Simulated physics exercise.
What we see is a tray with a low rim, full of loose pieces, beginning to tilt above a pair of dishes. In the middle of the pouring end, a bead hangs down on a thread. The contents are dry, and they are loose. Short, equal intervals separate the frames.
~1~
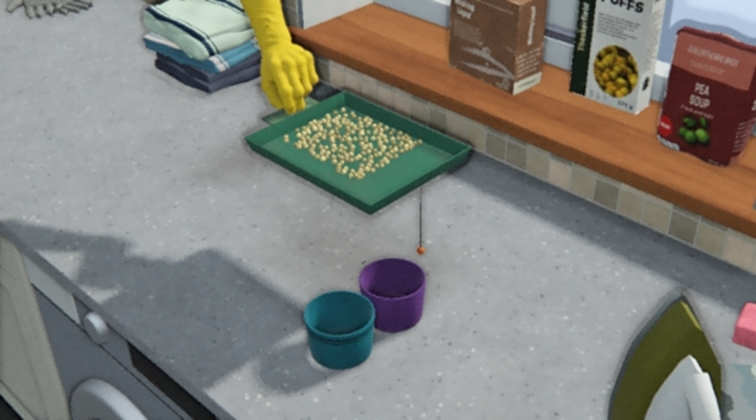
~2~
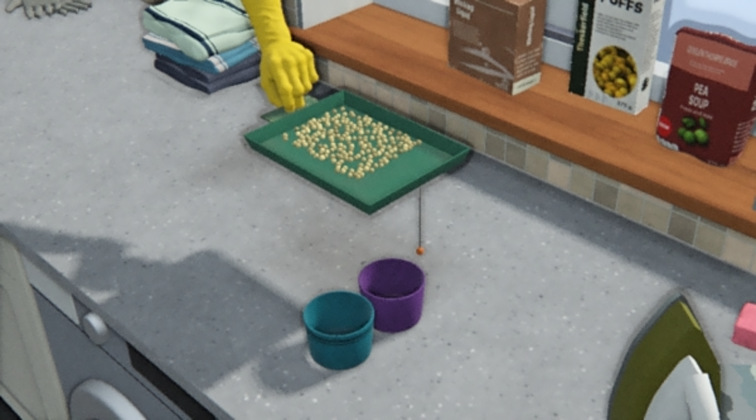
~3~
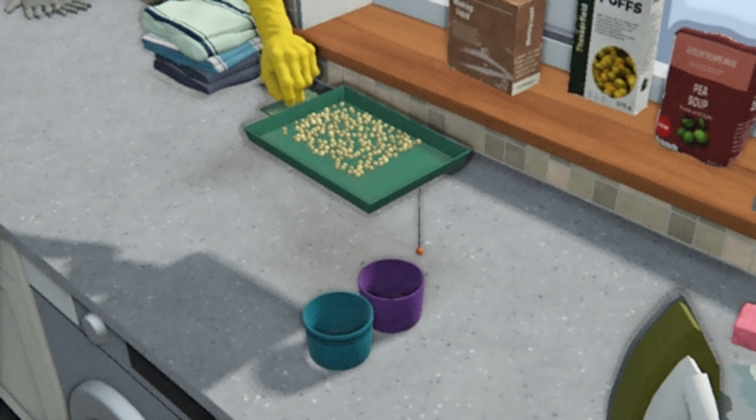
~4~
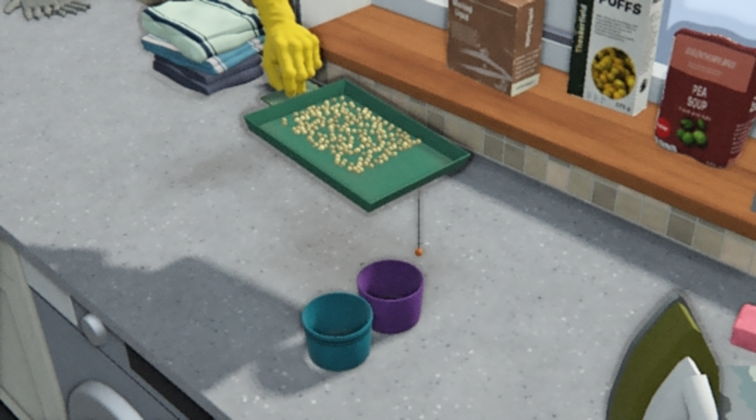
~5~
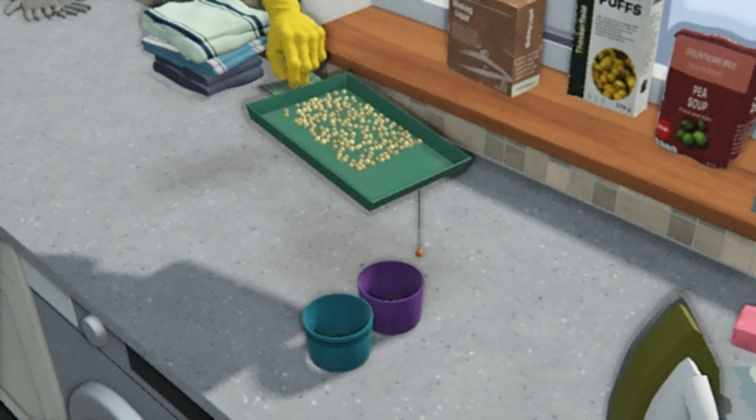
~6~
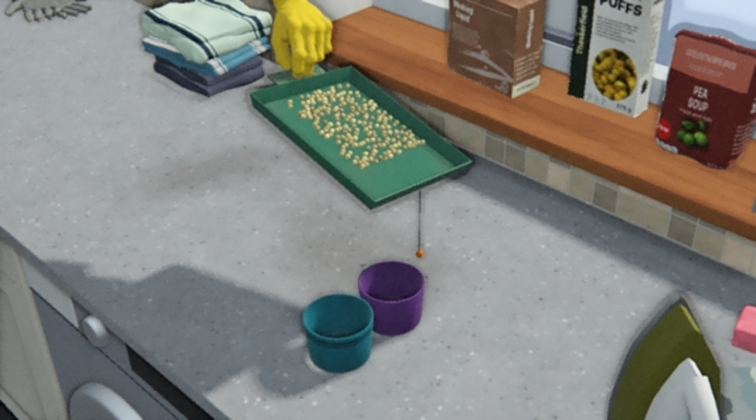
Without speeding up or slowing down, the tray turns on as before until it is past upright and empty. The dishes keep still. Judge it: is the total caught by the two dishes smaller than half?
Well, most of the load misses the dishes, as it turns out.
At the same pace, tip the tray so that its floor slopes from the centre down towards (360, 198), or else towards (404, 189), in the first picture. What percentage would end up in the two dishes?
Lab note: Try one about 90 %, try two about 30 %.
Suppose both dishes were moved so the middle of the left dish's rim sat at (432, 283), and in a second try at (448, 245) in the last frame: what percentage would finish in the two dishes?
You'd get near 60 per cent and afterwards near 90 per cent.
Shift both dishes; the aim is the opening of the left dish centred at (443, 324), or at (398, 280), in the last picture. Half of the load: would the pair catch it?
Result - try one, below the halfway mark; try two, past the halfway mark.
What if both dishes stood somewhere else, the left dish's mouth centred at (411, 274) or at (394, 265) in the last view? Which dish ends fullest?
Well, the right-side one at the first spot and the right-side one at the second.
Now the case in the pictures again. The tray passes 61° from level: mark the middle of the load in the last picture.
Centre estimate: (446, 173).
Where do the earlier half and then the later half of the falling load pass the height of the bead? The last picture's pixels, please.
The leading part at (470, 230), the rest of it at (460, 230).
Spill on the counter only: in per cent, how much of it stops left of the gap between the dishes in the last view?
Around 0 %.
Soon after the last picture, tray tipped steeply; most on the tray; a stray few outside both; a small part in the air.
A little later, tray tipped right over; about a quarter on the tray; about half outside both; about a quarter in the air.
Later still, tray tipped past a quarter turn; all outside both.
At rest, tray tipped past a quarter turn; none in the left dish; none in the right dish; all outside both.
